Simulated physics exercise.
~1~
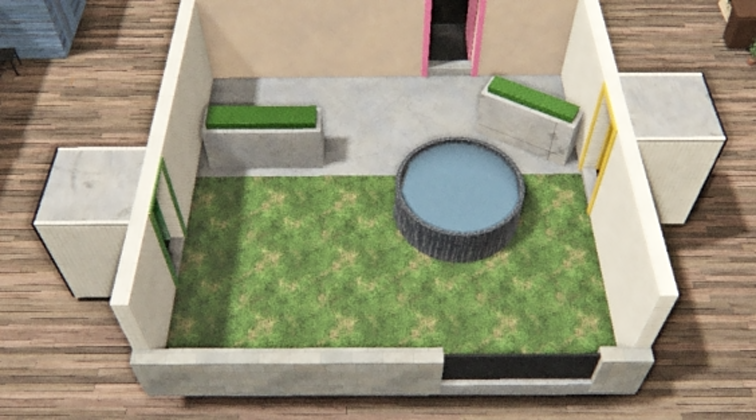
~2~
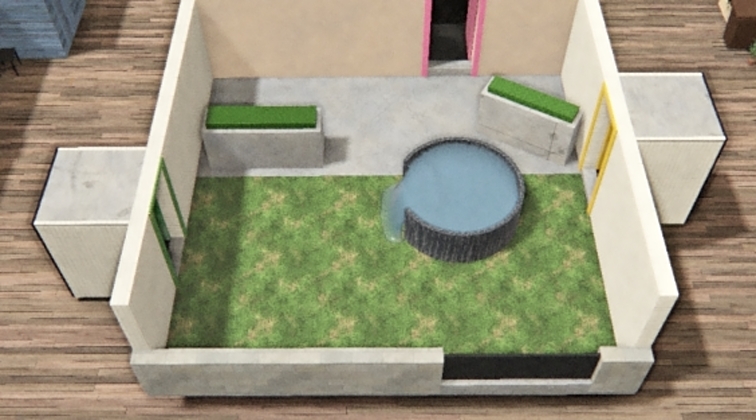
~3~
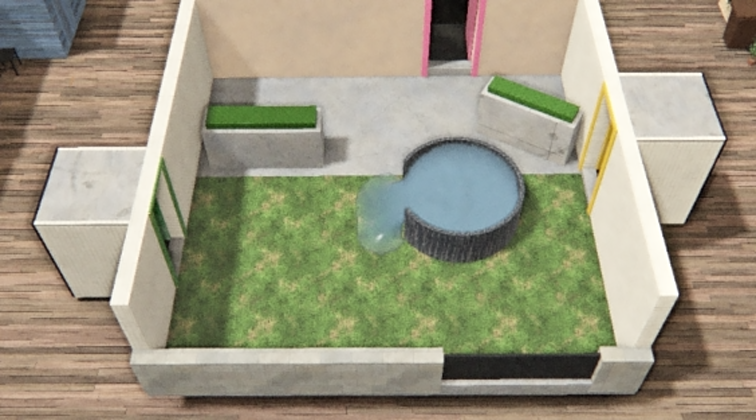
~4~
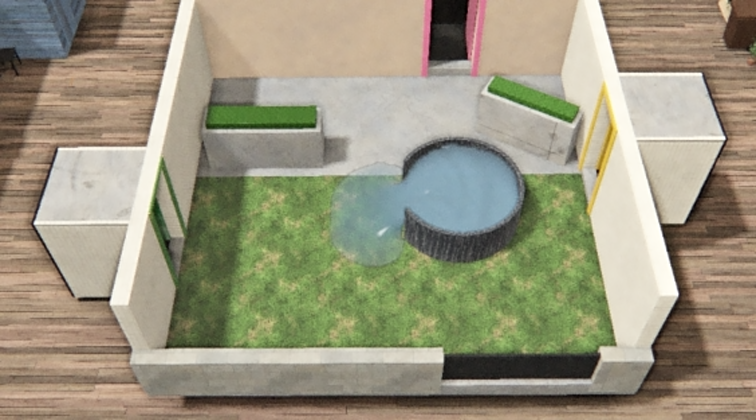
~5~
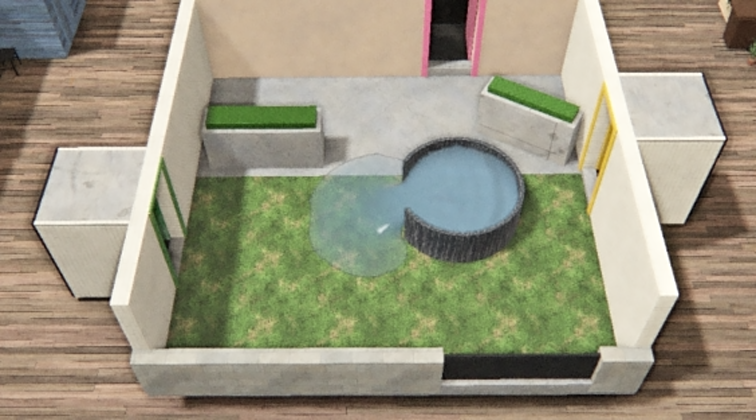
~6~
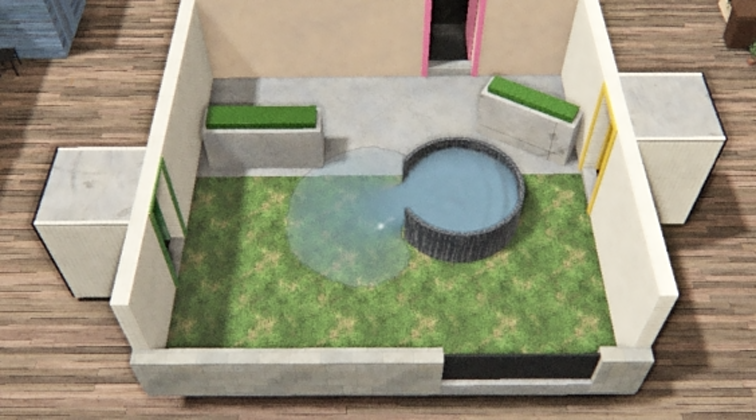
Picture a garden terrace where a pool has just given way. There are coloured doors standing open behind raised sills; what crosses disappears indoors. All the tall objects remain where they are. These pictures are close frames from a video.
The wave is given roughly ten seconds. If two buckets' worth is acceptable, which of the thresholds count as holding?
The pink door counts as holding, the yellow door counts as holding, the green door does not count.
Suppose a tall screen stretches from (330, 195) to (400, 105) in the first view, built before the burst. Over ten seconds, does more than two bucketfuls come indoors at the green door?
The green door exceeds the threshold.
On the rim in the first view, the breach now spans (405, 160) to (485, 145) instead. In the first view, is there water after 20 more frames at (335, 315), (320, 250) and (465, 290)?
Bone-dry, bone-dry, bone-dry.
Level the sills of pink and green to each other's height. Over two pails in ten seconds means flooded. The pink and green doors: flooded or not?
Result - pink door never crosses the line, green door never crosses the line.
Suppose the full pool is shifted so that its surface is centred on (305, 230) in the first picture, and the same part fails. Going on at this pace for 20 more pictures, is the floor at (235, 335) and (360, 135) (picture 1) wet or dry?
In that order: Awash, no water.
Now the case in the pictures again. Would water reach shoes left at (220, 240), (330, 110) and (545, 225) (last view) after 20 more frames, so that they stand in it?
Point by point: Inundated, inundated, not yet wet.
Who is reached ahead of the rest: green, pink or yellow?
The door marked green.
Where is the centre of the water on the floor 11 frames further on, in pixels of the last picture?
It is around (368, 214).
A moment on, water covers 25 % of the floor; the pink door not reached, the yellow door not reached, the green door not reached.
Next, water covers 40 % of the floor; the pink door not reached, the yellow door not reached, the green door under two buckets in.
Then, water covers 55 % of the floor; the pink door not reached, the yellow door not reached, the green door over two buckets in.
Later, water covers 60 % of the floor; the pink door wet at the sill, nothing in, the yellow door not reached, the green door far over two buckets in.
In the end, water covers 80 % of the floor; the pink door wet at the sill, nothing in, the yellow door not reached, the green door far over two buckets in.
